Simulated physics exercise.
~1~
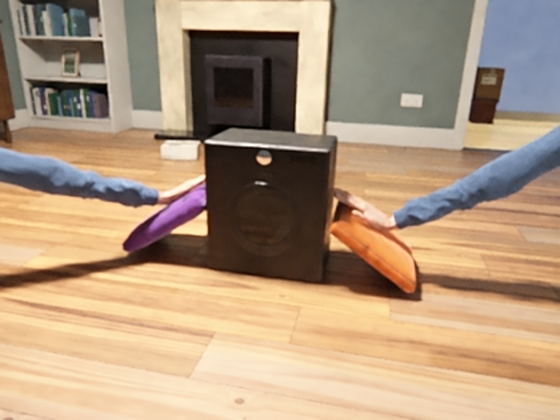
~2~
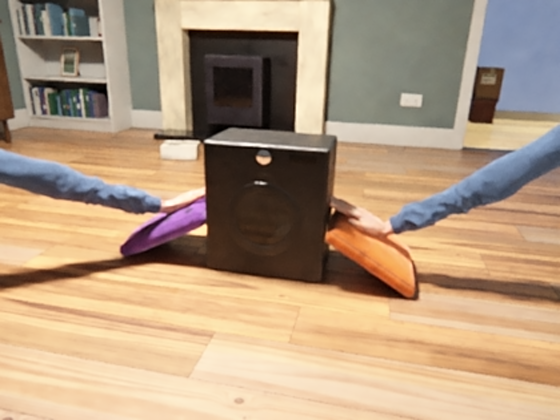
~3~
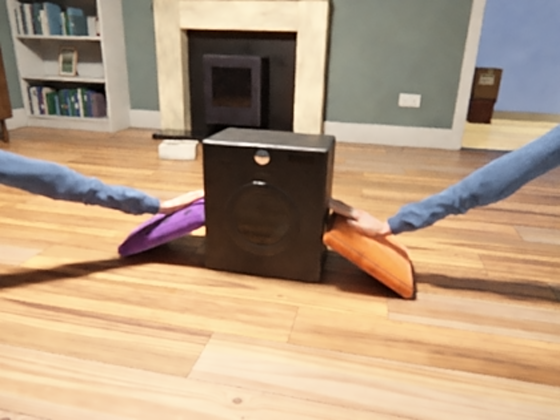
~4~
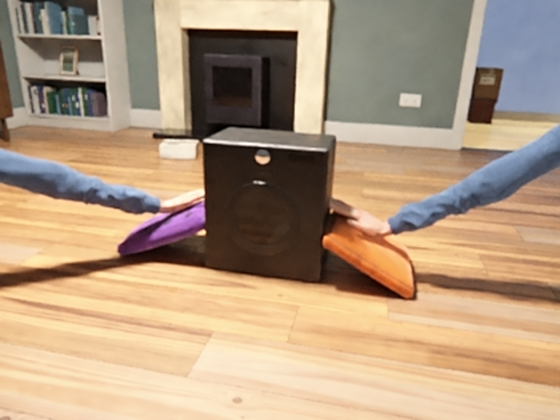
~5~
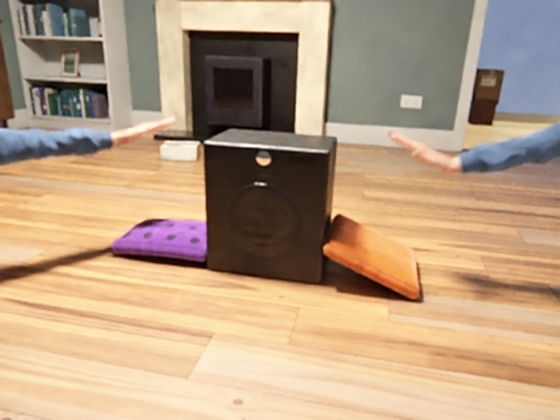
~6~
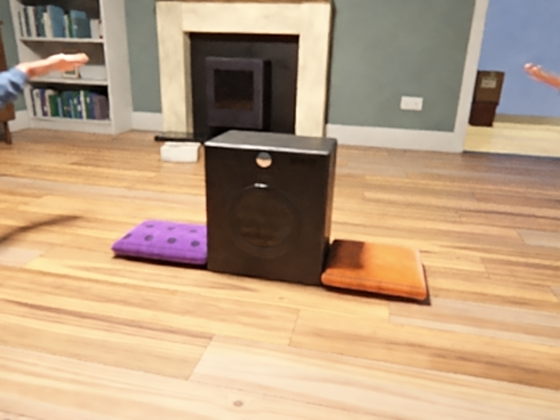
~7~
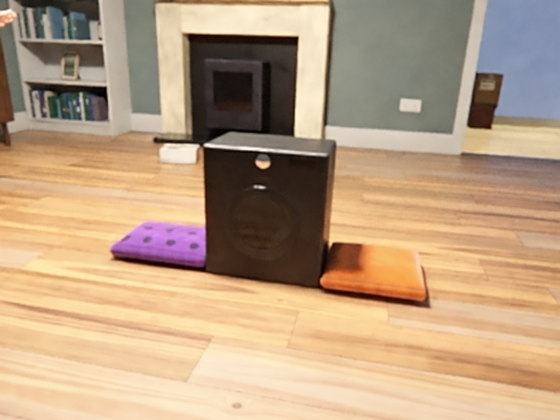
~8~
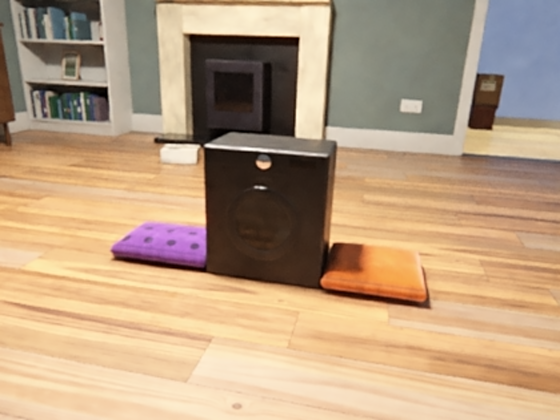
Two blue-sleeved arms reach in from the left and right of a living room, seen from the front and slightly above, with a fireplace and bookshelf behind. The hands hold a purple pillow against the left side of a black, box-shaped machine and an orange cushion against its right side, both slanting down to the wooden floor. After settling them slightly lower, the hands let go and draw back. The purple pillow drops flat first, while the orange cushion still slopes. Then the cushion slips down too, and both lie flat beside the unmoved machine as the arms leave.
